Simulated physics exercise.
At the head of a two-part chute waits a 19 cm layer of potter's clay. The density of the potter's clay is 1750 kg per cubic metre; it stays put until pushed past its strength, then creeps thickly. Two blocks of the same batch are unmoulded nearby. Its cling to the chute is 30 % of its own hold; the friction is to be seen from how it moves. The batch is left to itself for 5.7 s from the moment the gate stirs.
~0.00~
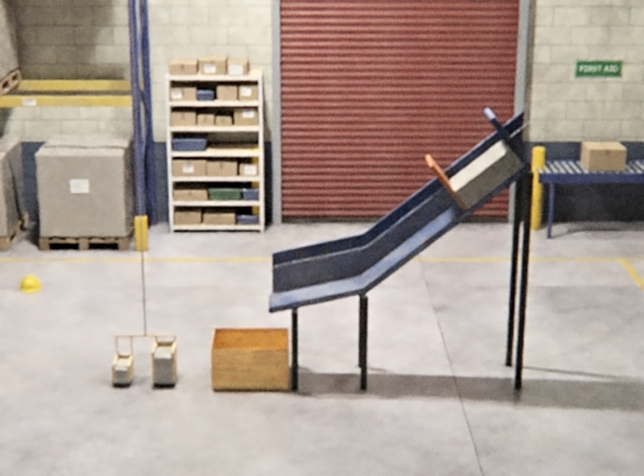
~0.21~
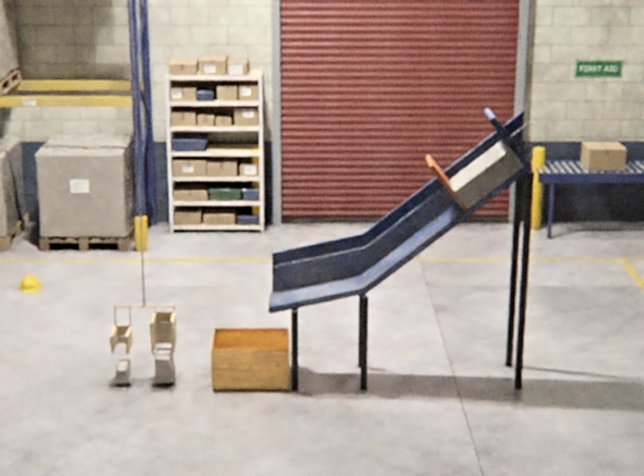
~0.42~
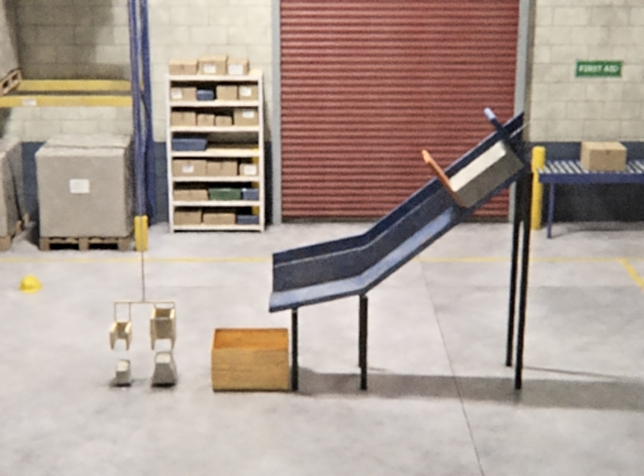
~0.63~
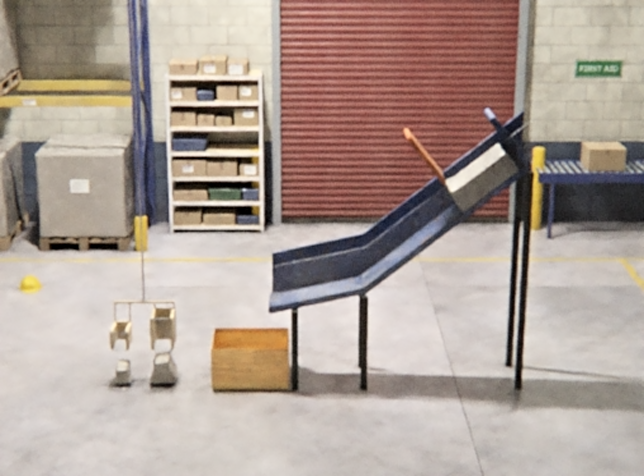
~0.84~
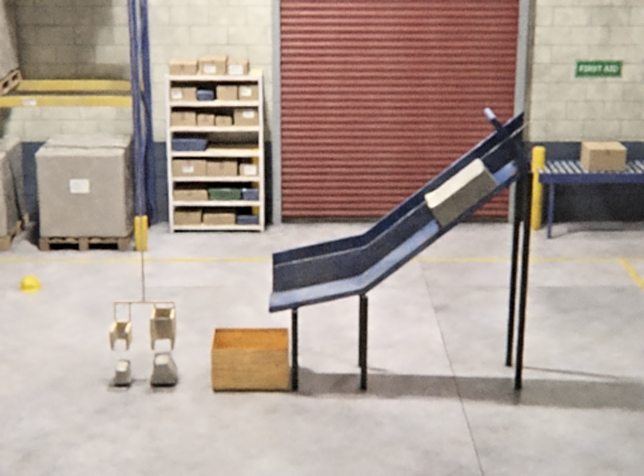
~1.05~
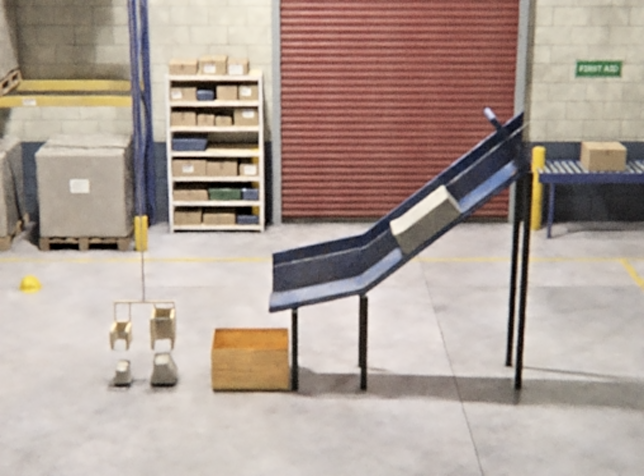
A pale slab of clay slid a short way down and left along a blue chute after the orange gate at its front swung up, while the taller of two small blocks nearby had sagged slightly.
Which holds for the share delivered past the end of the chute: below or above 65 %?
The share delivered past the end of the chute is above 65 %.
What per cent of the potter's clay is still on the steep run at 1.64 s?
About 0 %.
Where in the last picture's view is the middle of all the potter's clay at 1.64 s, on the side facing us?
Around (268, 304).
By 1.64 s, none is on the steep run, all on the flatter one and 0 % past the end.
By 2.34 s, none is on the steep run, none on the flatter one and 100 % past the end.
By 3.04 s, none is on the steep run, none on the flatter one and 100 % past the end.
By 3.74 s, none is on the steep run, none on the flatter one and 100 % past the end.
By 6.13 s, at the end, none is on the steep run, none on the flatter one and 100 % past the end.
